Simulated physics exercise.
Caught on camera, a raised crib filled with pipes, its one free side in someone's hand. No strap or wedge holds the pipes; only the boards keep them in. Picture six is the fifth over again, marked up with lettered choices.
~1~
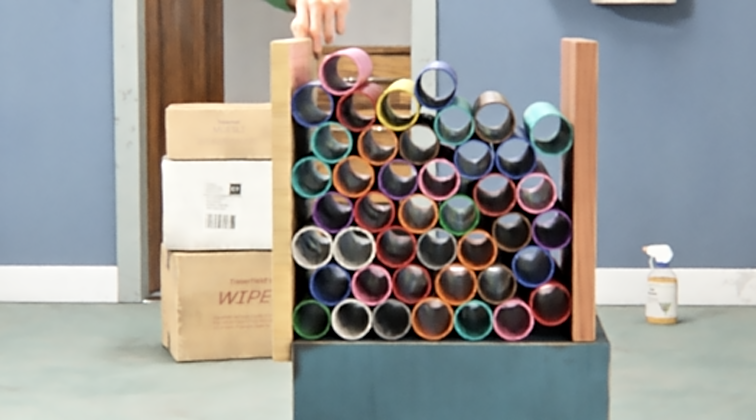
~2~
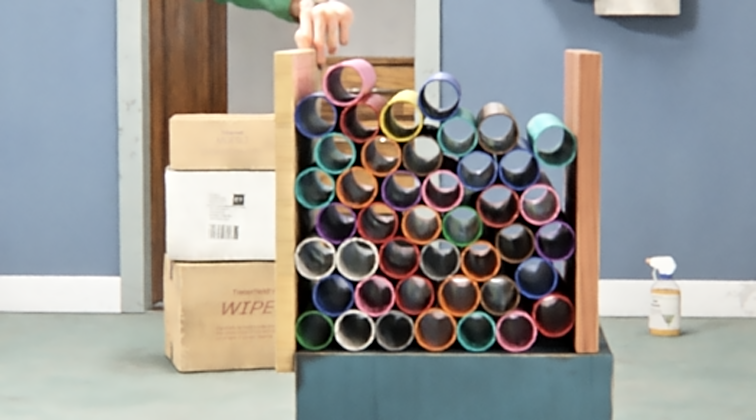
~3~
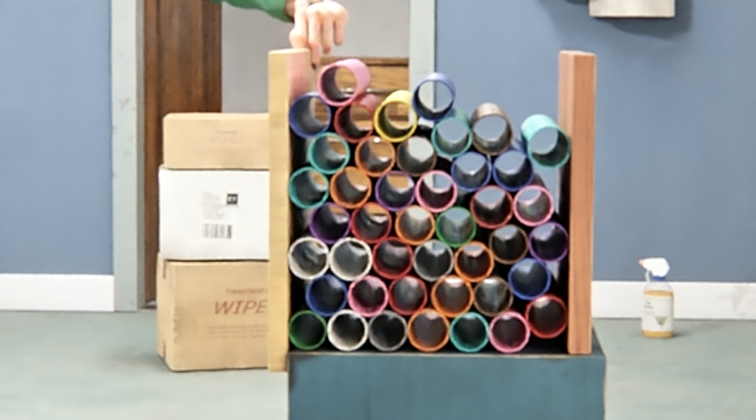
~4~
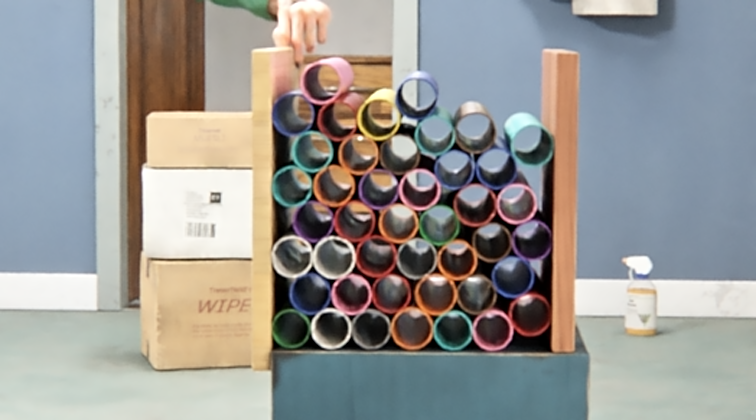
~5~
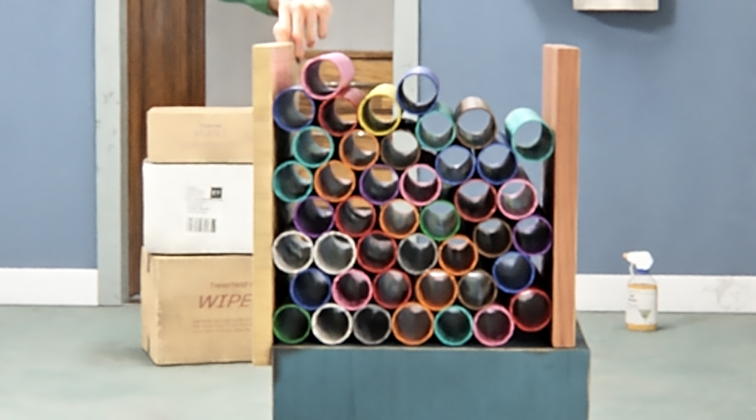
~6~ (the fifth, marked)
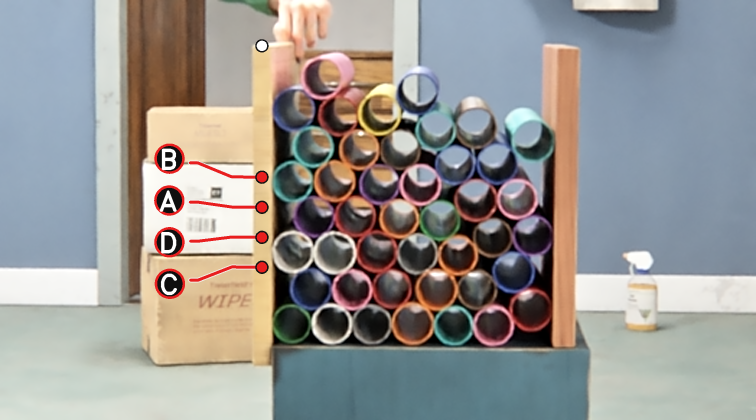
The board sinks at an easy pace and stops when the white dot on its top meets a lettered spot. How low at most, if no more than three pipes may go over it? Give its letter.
No lower than A.
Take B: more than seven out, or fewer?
It loses fewer than seven.
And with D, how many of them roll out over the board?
It comes to five.
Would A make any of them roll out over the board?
Yes.
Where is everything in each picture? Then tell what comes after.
The first frame shows an orange pipe (353, 177); a red pipe (495, 194); an orange pipe (378, 145).
The second frame shows an orange pipe (381, 156); a red pipe (360, 122).
The third frame shows a brown pipe (492, 134); side board (293, 198).
The fourth frame shows a green pipe (291, 328); a pink pipe (492, 331).
The fifth frame shows an orange pipe (437, 290); an orange pipe (458, 255); an orange pipe (334, 181).
On the marked copy, A at (262, 207); B at (262, 177); C at (262, 267); D at (262, 237); the white dot at (262, 46).
Following A. Soon after the start, top of the board (272, 118).
Later, top of the board (272, 201).
In the end, top of the board (272, 207), two out over the board.
As for the rest, B two out over the board; C more than three out over the board; D more than three out over the board.
